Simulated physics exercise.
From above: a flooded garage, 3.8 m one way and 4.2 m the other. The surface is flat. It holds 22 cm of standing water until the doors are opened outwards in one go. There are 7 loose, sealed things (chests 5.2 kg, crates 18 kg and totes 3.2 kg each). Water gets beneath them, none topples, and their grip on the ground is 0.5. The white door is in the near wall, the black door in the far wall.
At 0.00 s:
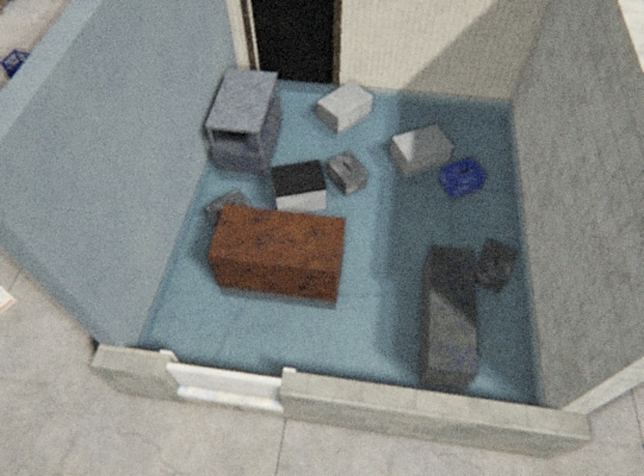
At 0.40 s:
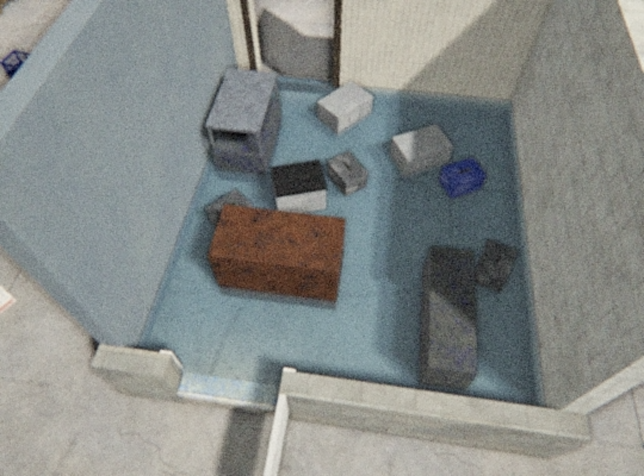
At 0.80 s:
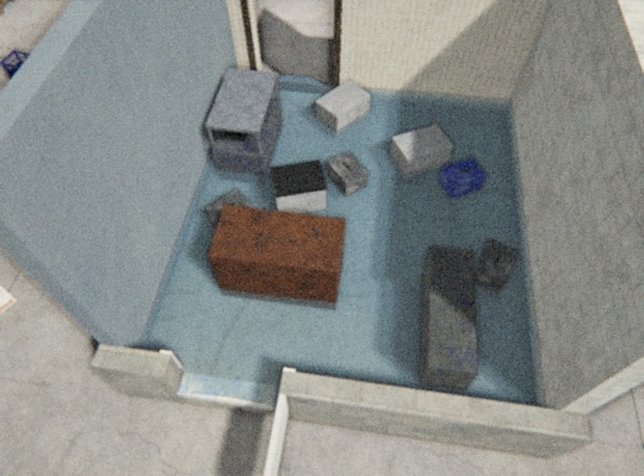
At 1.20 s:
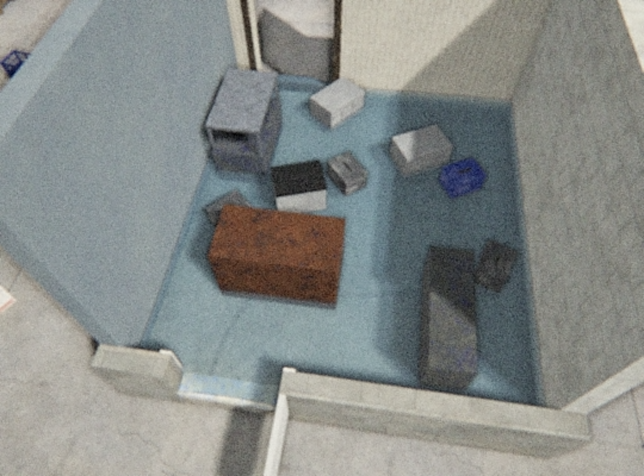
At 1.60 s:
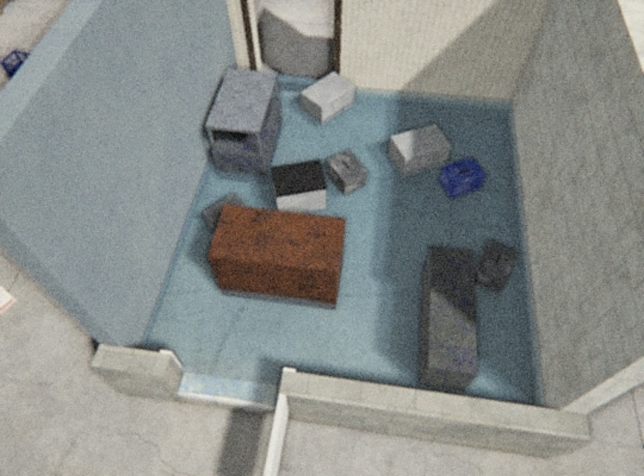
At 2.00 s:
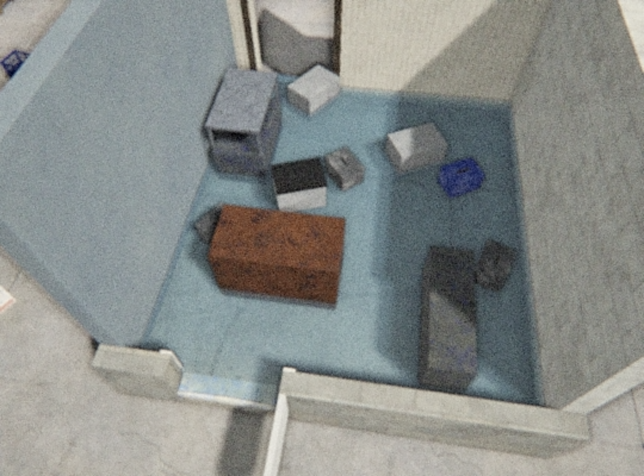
The white near door and black far door opened in a flooded garage, then a pale box drifted left by the far doorway, and a small grey one shifted beside the big reddish-brown block.
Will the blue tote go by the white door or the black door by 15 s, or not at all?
The blue tote: Neither one.
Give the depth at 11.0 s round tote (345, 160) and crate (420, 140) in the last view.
Roughly 9 and 7 cm.
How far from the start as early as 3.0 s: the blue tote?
Roughly 10 cm by then.
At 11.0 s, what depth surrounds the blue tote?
Roughly 10 cm.
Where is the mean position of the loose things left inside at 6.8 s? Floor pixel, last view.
Around (327, 206).
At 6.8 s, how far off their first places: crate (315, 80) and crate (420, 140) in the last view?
In that order: Washed out, 100 cm.
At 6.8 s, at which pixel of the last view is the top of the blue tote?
At about (417, 166).
After 3.0 s the blue tote is near (452, 169), 0.1 m from its start, afloat; 1 of 7 are out; 6 afloat.
After 6.8 s the blue tote is near (417, 166), 0.5 m from its start, afloat; 1 of 7 are out; 6 afloat.
After 11.0 s the blue tote is near (380, 154), 1.0 m from its start, afloat; 1 of 7 are out; 5 afloat.
After 15.0 s the blue tote is near (348, 142), 1.4 m from its start, afloat; 4 of 7 are out; 3 afloat.
